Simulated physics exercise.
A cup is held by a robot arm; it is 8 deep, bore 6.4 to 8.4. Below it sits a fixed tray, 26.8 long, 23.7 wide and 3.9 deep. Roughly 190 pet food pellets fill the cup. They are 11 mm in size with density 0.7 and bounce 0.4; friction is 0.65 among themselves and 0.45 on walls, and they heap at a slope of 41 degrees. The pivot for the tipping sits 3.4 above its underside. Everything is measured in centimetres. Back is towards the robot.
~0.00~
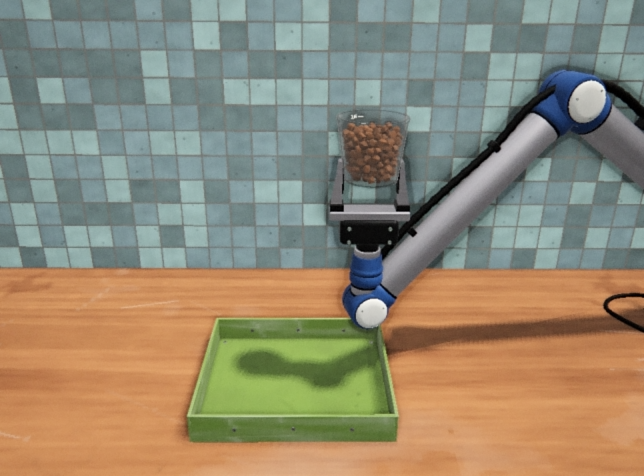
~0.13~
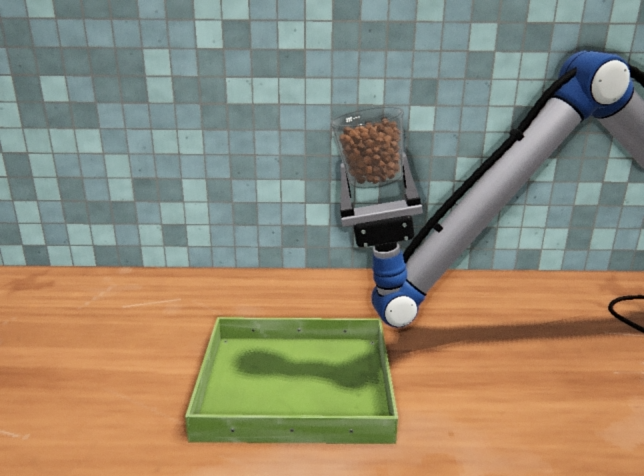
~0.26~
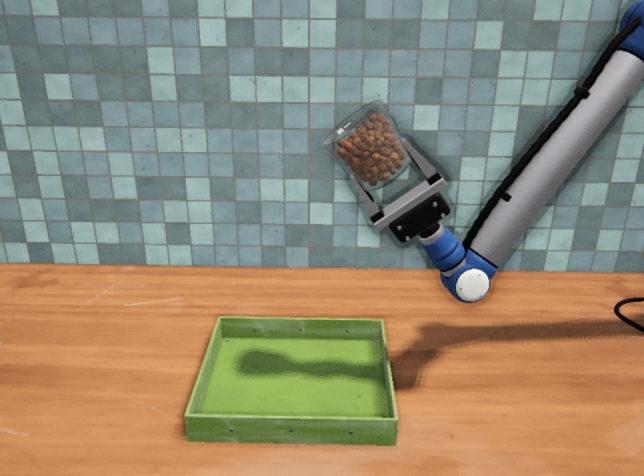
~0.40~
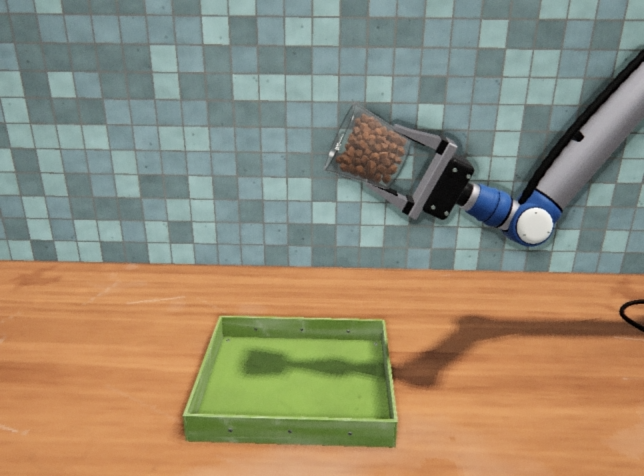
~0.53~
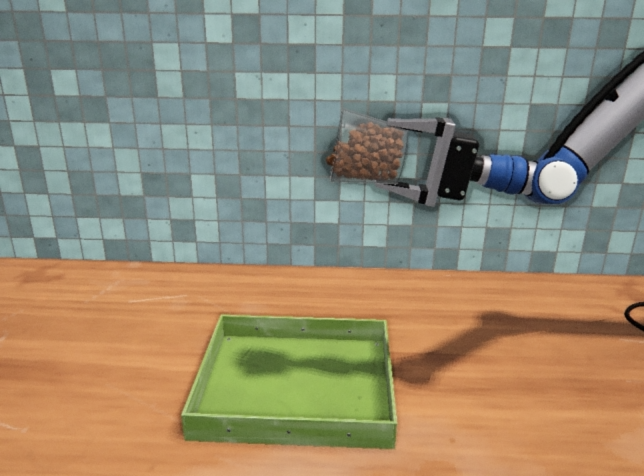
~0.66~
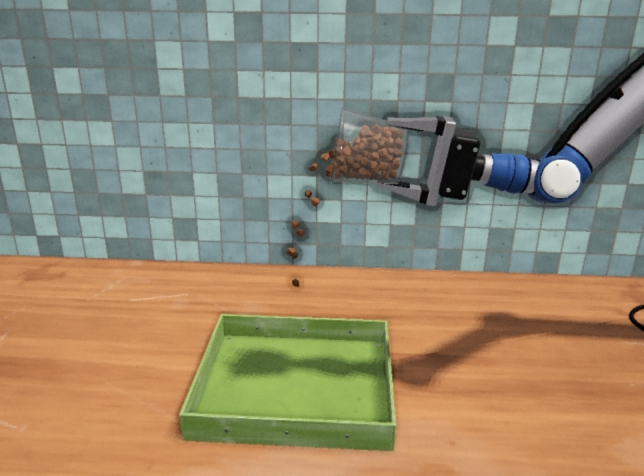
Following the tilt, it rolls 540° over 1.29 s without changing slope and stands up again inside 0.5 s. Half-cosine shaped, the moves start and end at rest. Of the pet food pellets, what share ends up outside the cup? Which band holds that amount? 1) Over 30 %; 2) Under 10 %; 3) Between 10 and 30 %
The answer is 1.
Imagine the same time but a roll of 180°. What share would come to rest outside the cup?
I'd expect some 35 per cent.
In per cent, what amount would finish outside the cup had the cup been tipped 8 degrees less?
It would come to about 25 percent.
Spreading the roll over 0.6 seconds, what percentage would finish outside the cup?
Then about 30 per cent.
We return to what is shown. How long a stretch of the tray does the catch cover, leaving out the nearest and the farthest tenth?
Roughly 14 centimetres.
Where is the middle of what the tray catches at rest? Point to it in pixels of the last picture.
Near pixel (267, 391).
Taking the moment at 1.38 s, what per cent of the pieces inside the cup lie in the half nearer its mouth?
Roughly 45 percent.
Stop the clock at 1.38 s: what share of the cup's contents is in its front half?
Front-half share of contents: Approx. 70 per cent.
After 1.38 s, tipped 82°, highest piece 39 above the table; 135 in the cup, 44 in the tray, 15 in flight or on a rim.
After 2.09 s, tipped 67°, highest piece 37 above the table; 105 in the tray, 81 in the cup, 8 in flight or on a rim.
After 2.65 s, upright, highest piece 39 above the table; 113 in the tray, 81 in the cup.
After 3.35 s, upright, highest piece 39 above the table; 113 in the tray, 81 in the cup.
At rest, 113 in the tray, 81 in the cup. That is 58 % outside the cup.
